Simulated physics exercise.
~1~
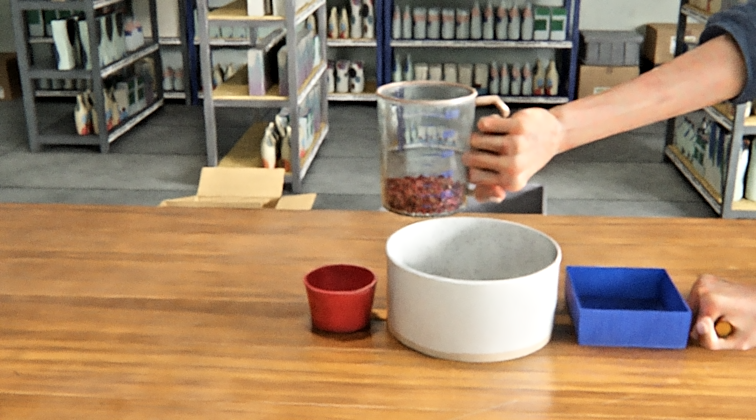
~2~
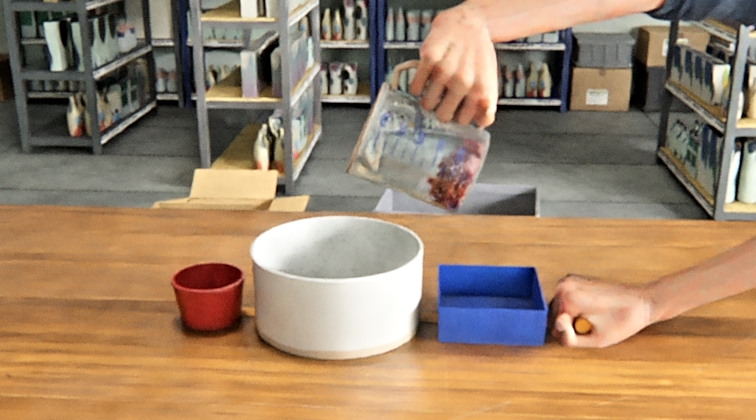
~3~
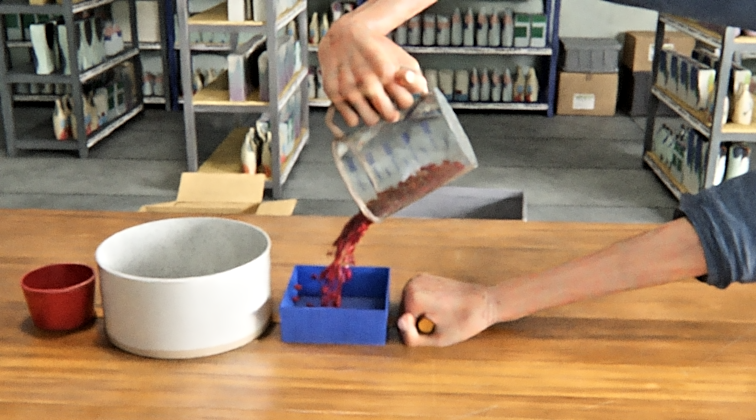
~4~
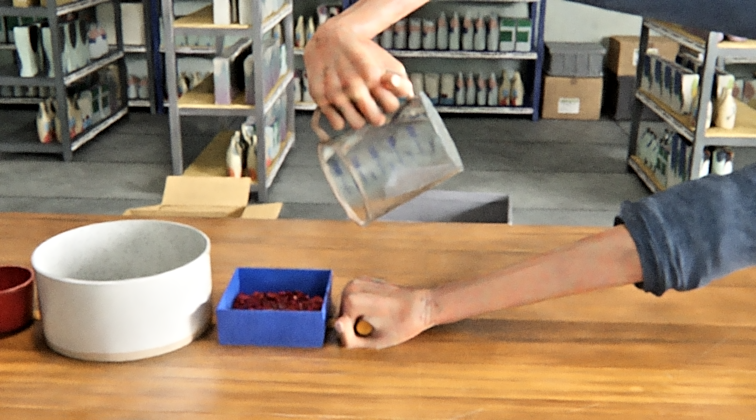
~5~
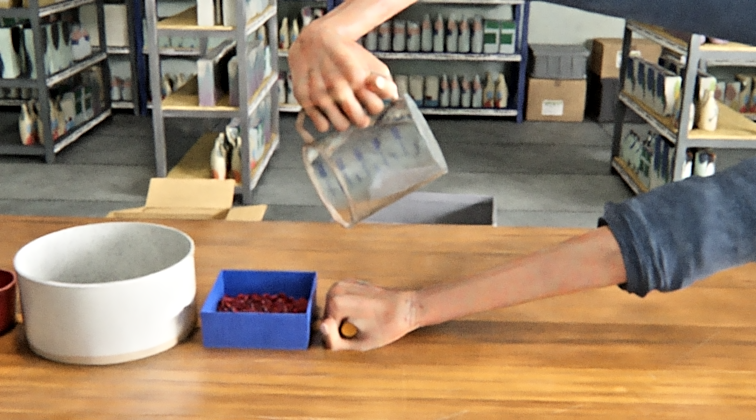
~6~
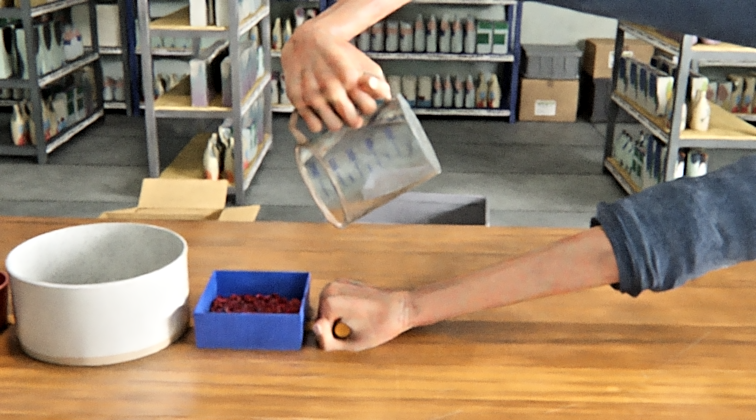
A hand holds a clear jug of dark red beans above a wooden table, seen from the front and slightly above, with storage shelves behind. On the table stand a small red dish on the left, a large white pot in the middle and a square blue tin on the right, beside a second hand gripping a handle. The row of containers shifts left in view as the jug tips over. Beans pour into the blue tin until the jug is empty. Finally, the beans rest in the tin, while the jug stays tilted above.
